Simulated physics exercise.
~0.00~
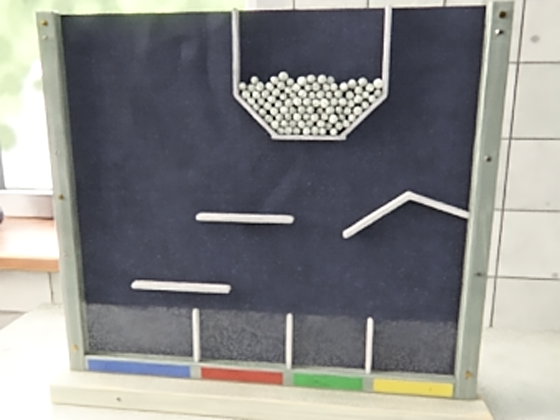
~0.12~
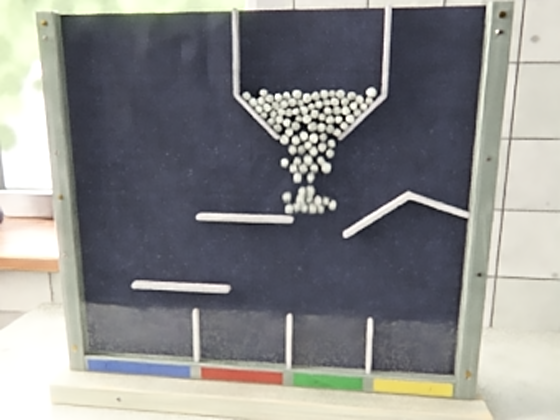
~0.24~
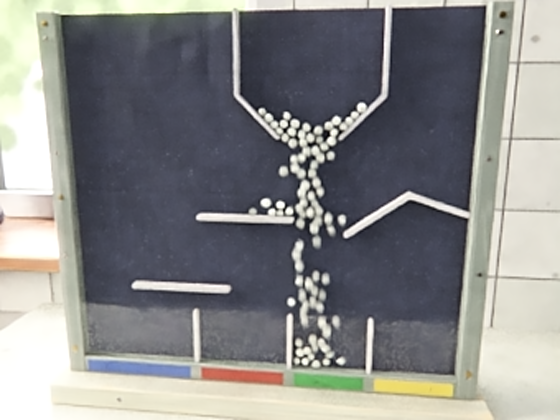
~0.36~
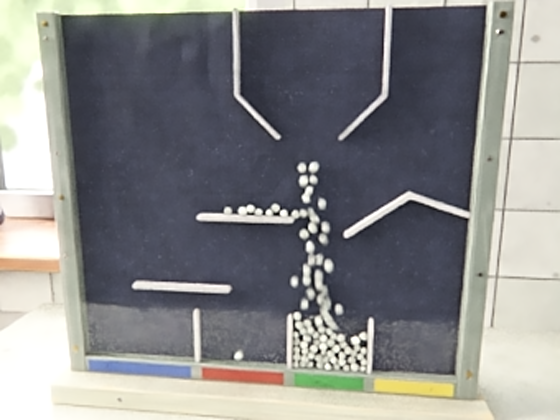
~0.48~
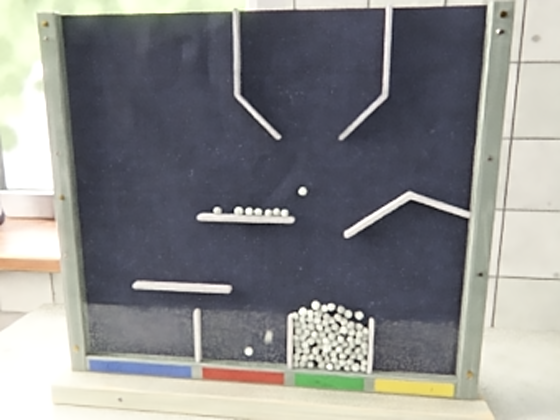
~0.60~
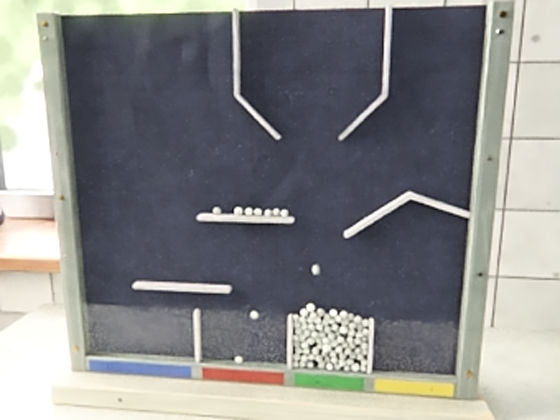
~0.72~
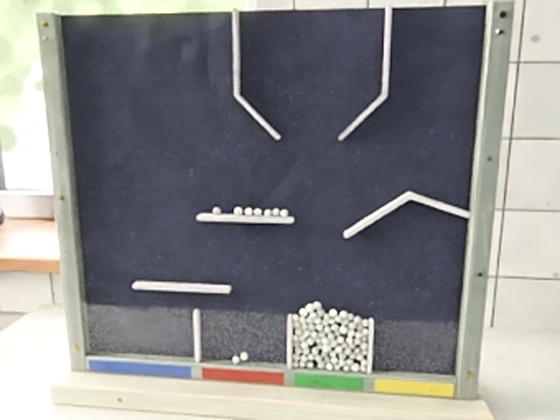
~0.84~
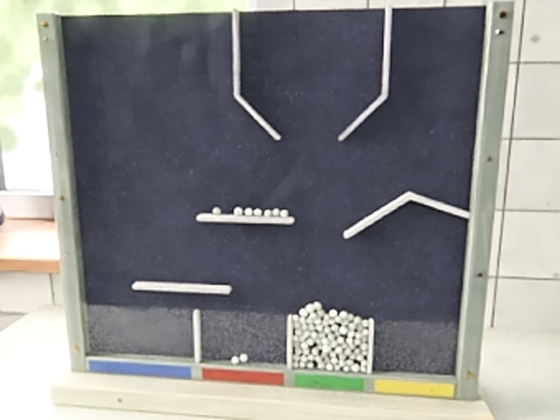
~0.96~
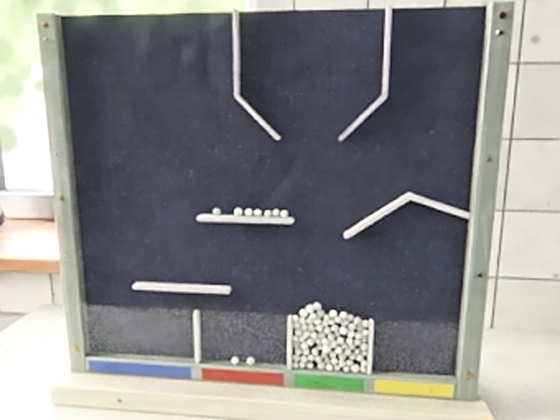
On a pale surface before a white tiled wall, with a bright window at left, an upright display case is seen from the front by a slightly swaying camera. Small round whitish pills fill a hopper at the top of its dark panel, above pale ledges and blue, red, green and yellow bins. The hopper opens and the pills pour down in a narrow stream. Most drop straight into the green bin, while some gather on the middle ledge and a couple land in the red bin. Finally, the green bin is heaped full, a short row rests on the ledge, and blue and yellow stay empty.
